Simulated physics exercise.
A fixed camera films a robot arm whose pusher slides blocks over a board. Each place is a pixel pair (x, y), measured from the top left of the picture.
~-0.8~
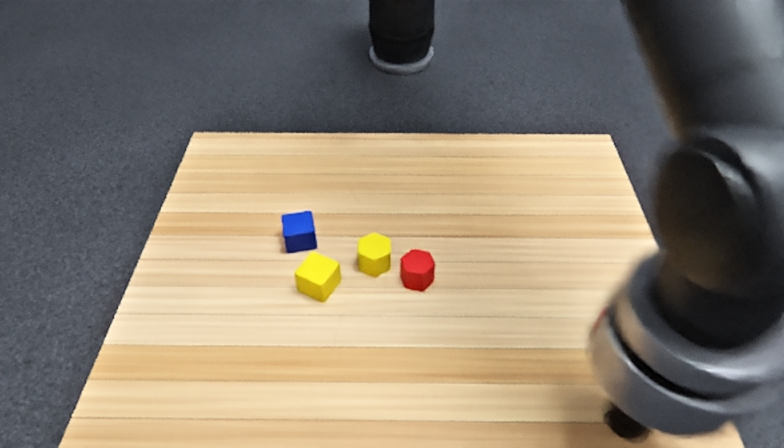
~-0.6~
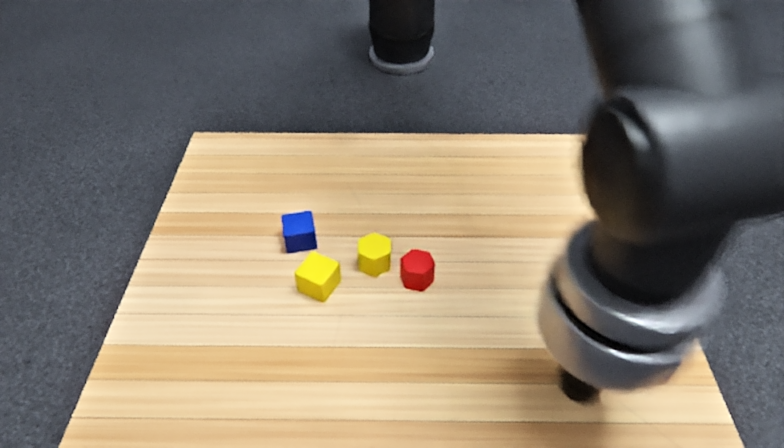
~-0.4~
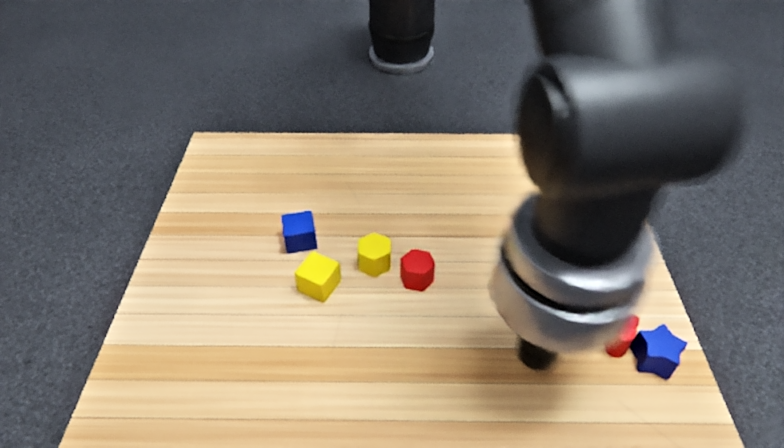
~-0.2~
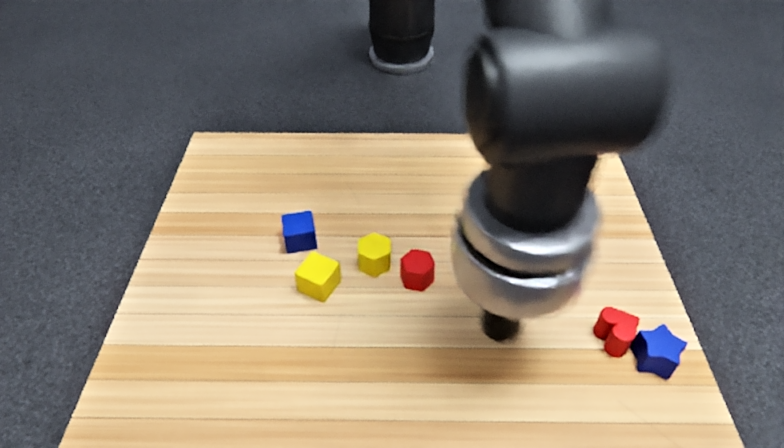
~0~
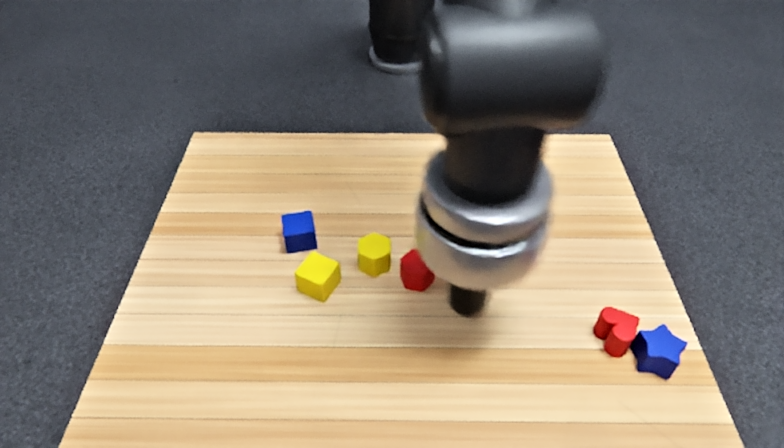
A dark robotic arm with a silver collar and short black tip dominates the right side of a pale wooden board on a grey floor, seen from above at an angle. A blue cube, yellow cube, yellow hexagon and red hexagon sit left of centre. The arm glides left and away towards the red hexagon, uncovering a red heart and blue star, while the pieces and camera stay still.
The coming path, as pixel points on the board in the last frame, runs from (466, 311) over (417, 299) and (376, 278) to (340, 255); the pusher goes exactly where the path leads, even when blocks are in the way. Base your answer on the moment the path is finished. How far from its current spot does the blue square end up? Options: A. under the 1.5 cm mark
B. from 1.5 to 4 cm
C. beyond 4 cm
A - under the 1.5 cm mark.
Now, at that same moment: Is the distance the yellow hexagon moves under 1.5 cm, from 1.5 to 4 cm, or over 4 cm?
It will fall in the top band, over 4 cm.
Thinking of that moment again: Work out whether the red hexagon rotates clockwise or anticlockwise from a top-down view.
Looking from above, the answer is clockwise.
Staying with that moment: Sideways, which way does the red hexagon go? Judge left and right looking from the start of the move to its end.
To the right.
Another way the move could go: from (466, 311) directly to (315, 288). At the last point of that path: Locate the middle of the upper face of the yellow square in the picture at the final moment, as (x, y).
(279, 261)
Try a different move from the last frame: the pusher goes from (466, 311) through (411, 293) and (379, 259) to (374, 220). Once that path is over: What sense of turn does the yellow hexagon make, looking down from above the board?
Looking down, it rotates anti-clockwise.
What follows on the original path. One third of the way, pusher at (417, 289); red hexagon at (410, 254), turned 35° clockwise.
Two thirds of the way, pusher at (375, 269); yellow hexagon at (364, 234), turned 15° anticlockwise; red hexagon at (403, 244), turned 80° clockwise.
At the end, pusher at (339, 246); blue square not moved; yellow hexagon at (352, 214), turned 60° clockwise; red hexagon at (403, 244), turned 80° clockwise.
